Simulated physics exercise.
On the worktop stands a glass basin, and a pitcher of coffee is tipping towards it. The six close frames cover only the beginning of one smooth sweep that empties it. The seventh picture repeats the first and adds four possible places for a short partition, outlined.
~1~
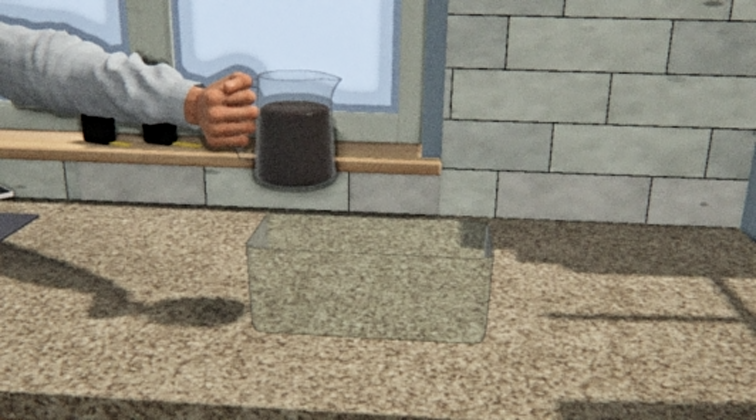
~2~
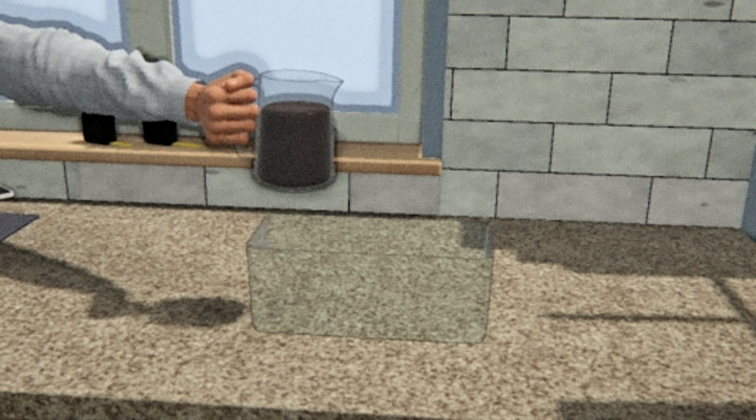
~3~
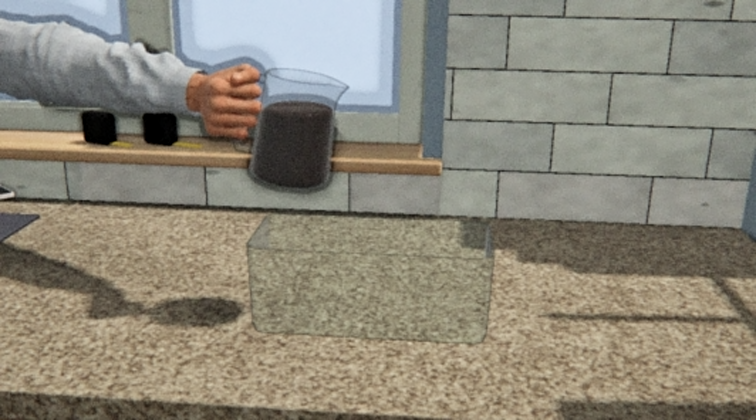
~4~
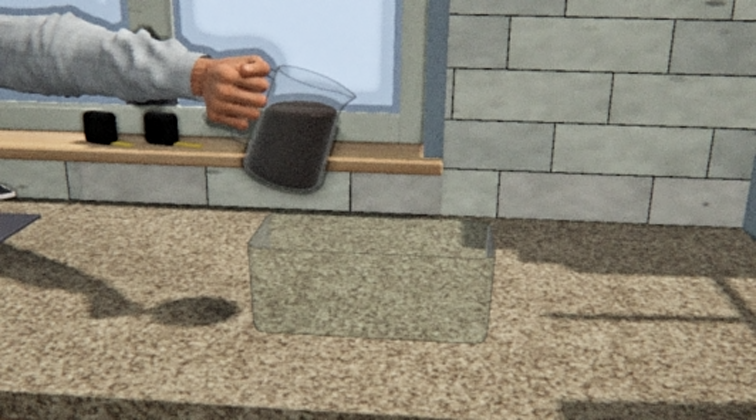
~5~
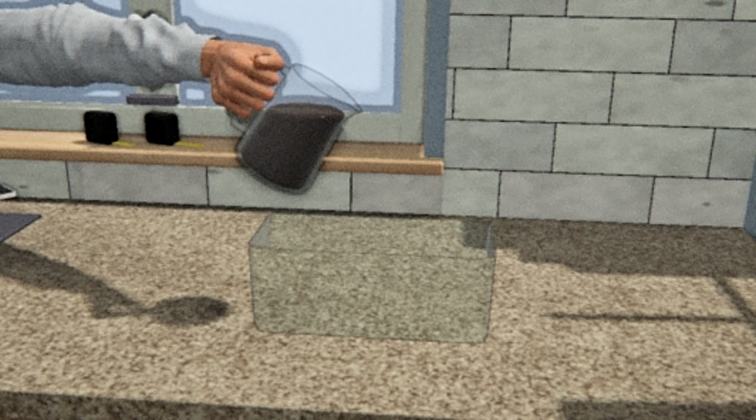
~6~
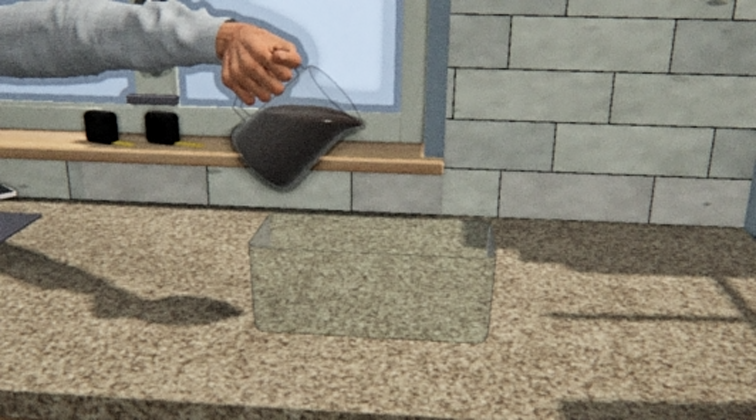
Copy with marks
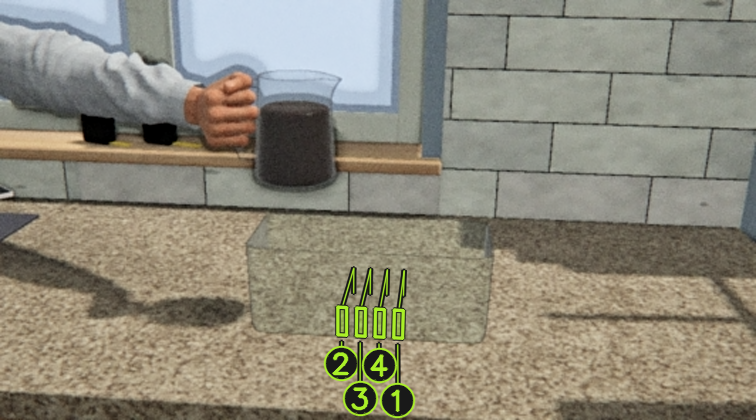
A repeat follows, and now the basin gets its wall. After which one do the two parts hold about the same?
The best place is 1.
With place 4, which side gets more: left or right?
More ends on the right.
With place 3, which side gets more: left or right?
The right one.
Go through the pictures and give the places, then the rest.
Upright, lip at (340, 79); basin from (252, 329) to (486, 341); nothing has left yet.
Tipped about 2°, lip at (342, 81); nothing has left yet.
Tipped about 8°, lip at (348, 87); nothing has left yet.
Tipped about 18°, lip at (355, 97); nothing has left yet.
Tipped about 31°, lip at (361, 111); nothing has left yet.
Tipped about 46°, lip at (364, 127); nothing has left yet.
On the marked copy, 1 at (397, 344); 2 at (341, 341); 3 at (360, 342); 4 at (379, 343).
For place 1, about 47 % ends left of the wall and 52 % right of it.
For place 2, about 9 % ends left of the wall and 90 % right of it.
For place 3, about 7 % ends left of the wall and 92 % right of it.
For place 4, about 16 % ends left of the wall and 83 % right of it.
